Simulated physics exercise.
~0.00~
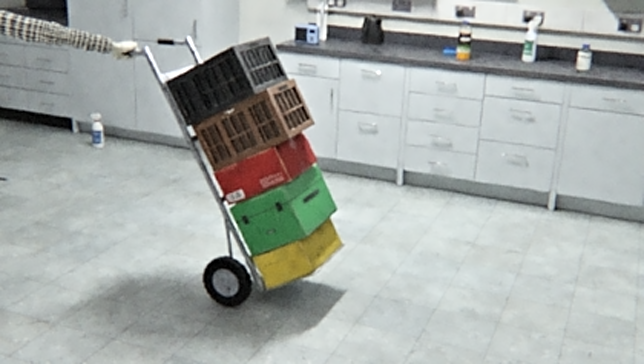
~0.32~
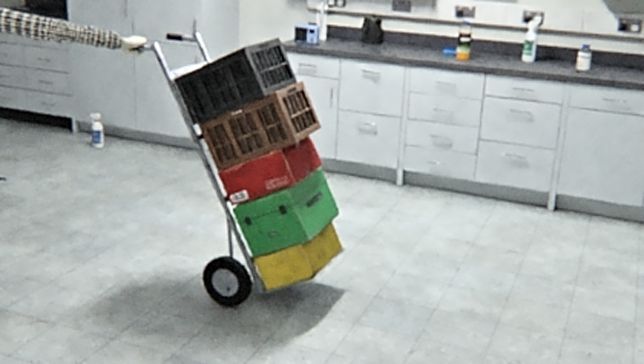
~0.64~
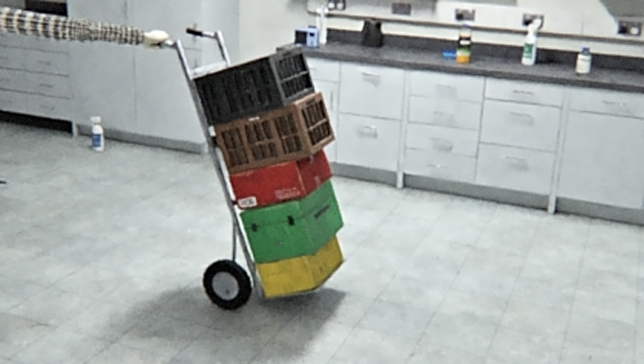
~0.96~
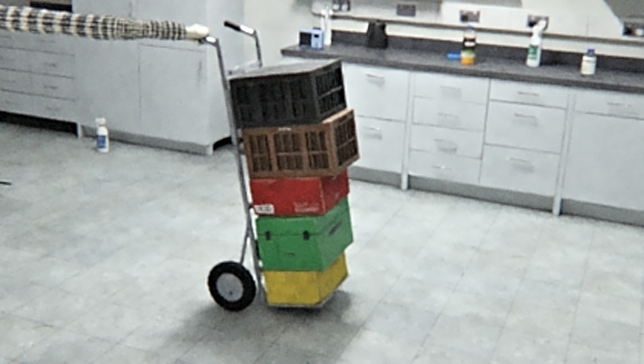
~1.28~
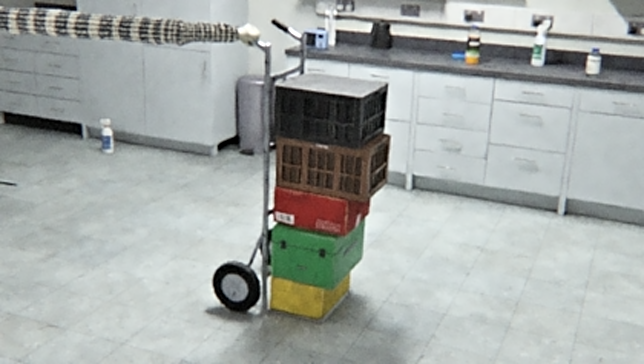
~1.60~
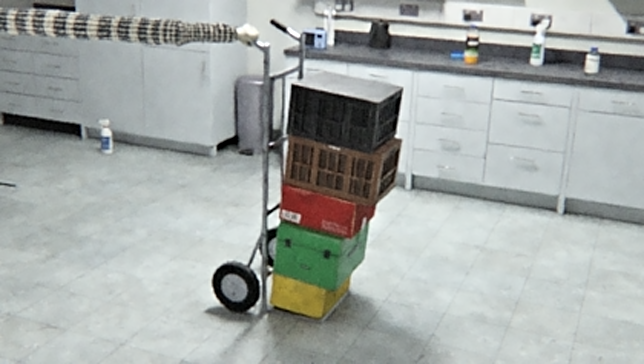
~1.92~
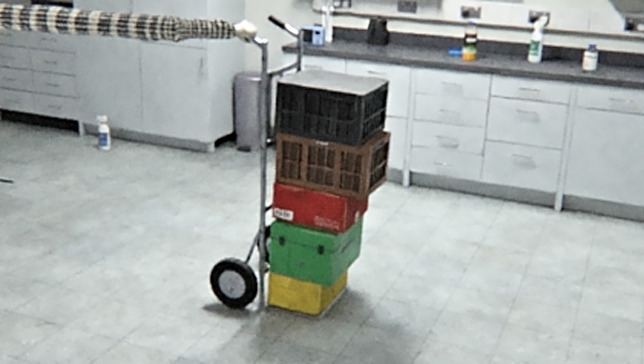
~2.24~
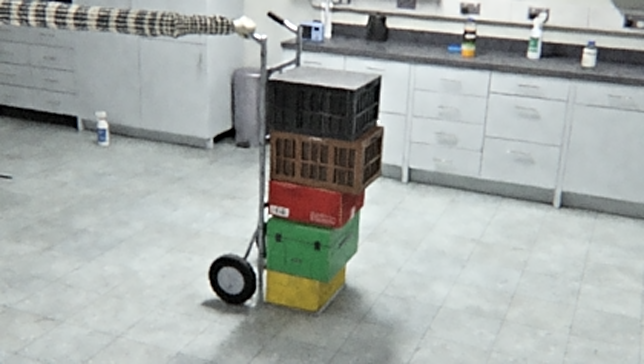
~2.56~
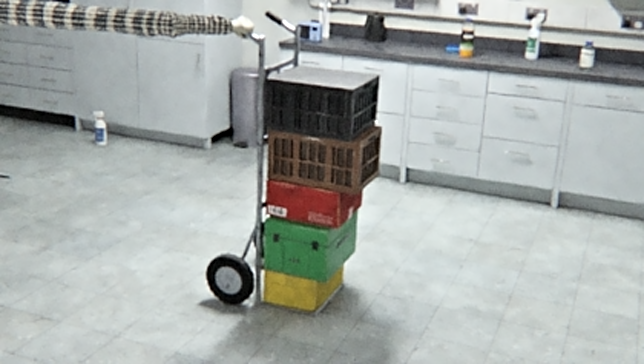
A loaded hand truck swings upright, its stacked crates and boxes wobble, then settle still standing.
